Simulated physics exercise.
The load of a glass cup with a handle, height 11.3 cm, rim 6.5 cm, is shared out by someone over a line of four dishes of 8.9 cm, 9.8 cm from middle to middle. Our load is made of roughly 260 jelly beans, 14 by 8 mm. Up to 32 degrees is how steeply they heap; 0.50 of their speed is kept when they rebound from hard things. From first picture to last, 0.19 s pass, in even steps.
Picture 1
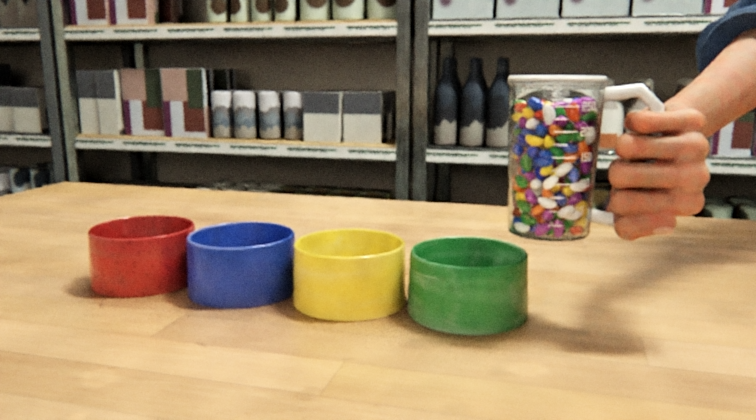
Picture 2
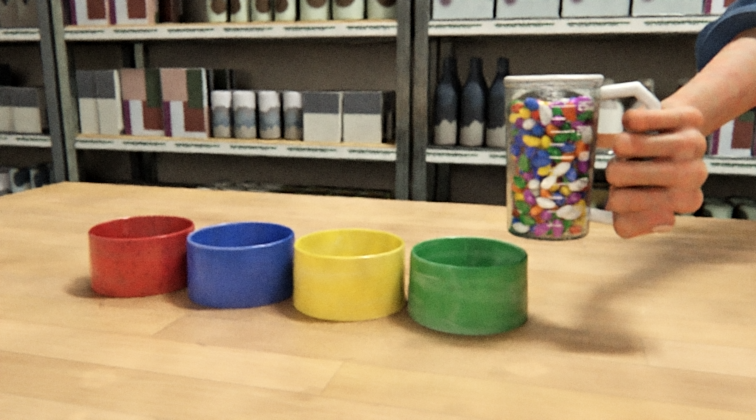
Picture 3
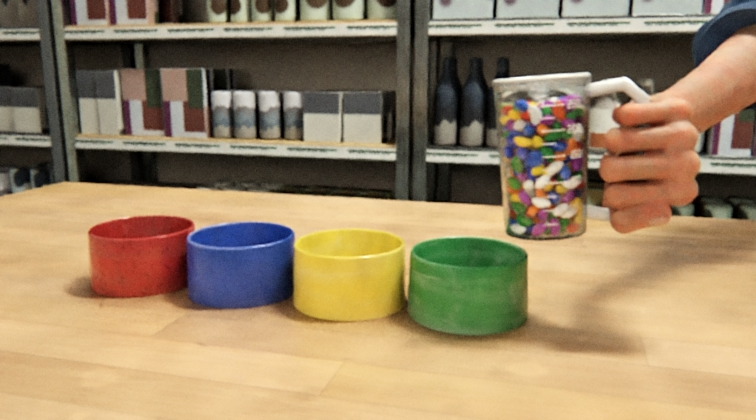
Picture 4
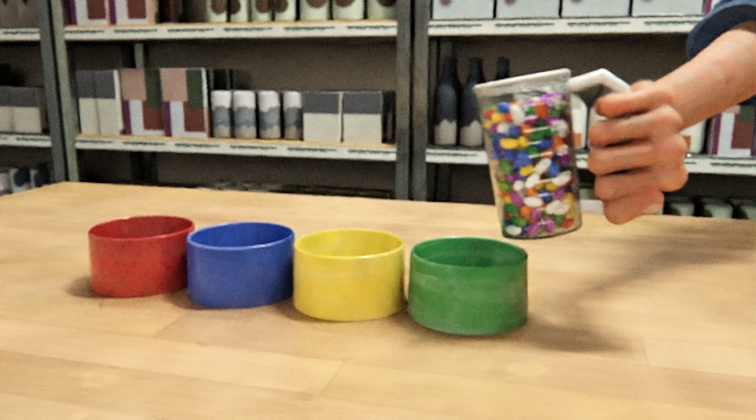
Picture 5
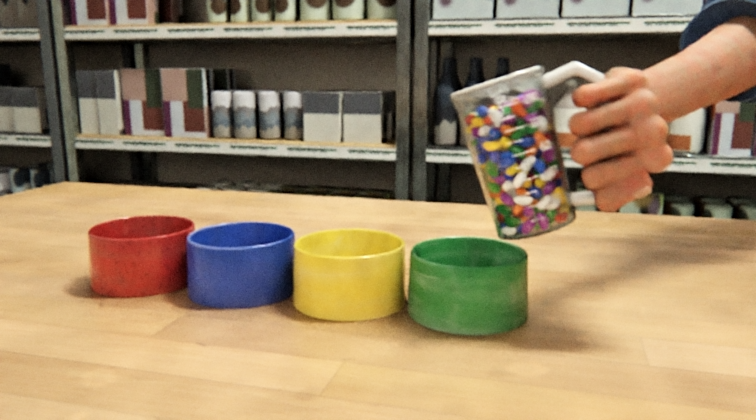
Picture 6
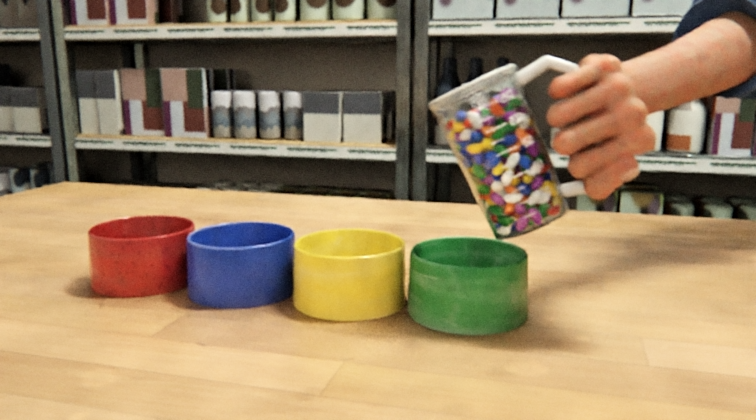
At first, a hand holds a clear, handled cup full of colorful jelly beans upright, to the right of a row of red, blue, yellow and green dishes on a wooden table. The hand then shifts slightly left and tilts the cup leftward, slowly and then more steeply, its lower end near the green dish.
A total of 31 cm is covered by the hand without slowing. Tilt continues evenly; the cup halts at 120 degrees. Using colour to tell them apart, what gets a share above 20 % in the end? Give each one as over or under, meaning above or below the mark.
Red: Over, blue: Over, green: Under, yellow: Under, counter: Under.
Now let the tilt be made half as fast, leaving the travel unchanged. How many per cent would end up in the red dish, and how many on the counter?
In that case the red dish gets 80 while the counter gets 20.
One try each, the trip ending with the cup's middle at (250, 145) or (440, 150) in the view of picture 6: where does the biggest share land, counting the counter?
Blue; yellow.
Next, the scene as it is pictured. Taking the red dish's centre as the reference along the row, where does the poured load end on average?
Offset from the dish centre: About 4 cm, right side.
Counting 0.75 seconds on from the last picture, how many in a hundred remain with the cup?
About 25 per cent.
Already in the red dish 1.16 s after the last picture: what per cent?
Estimate: Near 45 %.
Then, 0.45 s after the last picture, tilt 116 degrees; cup holds 85 %, blue 15 %.
Then, 0.75 s after the last picture, tilt 120 degrees; cup holds 25 %, red 15 %, blue 50 %.
Then, 1.16 s after the last picture, tilt 120 degrees; cup holds 0 %, red 45 %, blue 50 %.
In the end, red 45 %, blue 50 %, green 0 %, yellow 0 %, counter 10 %.
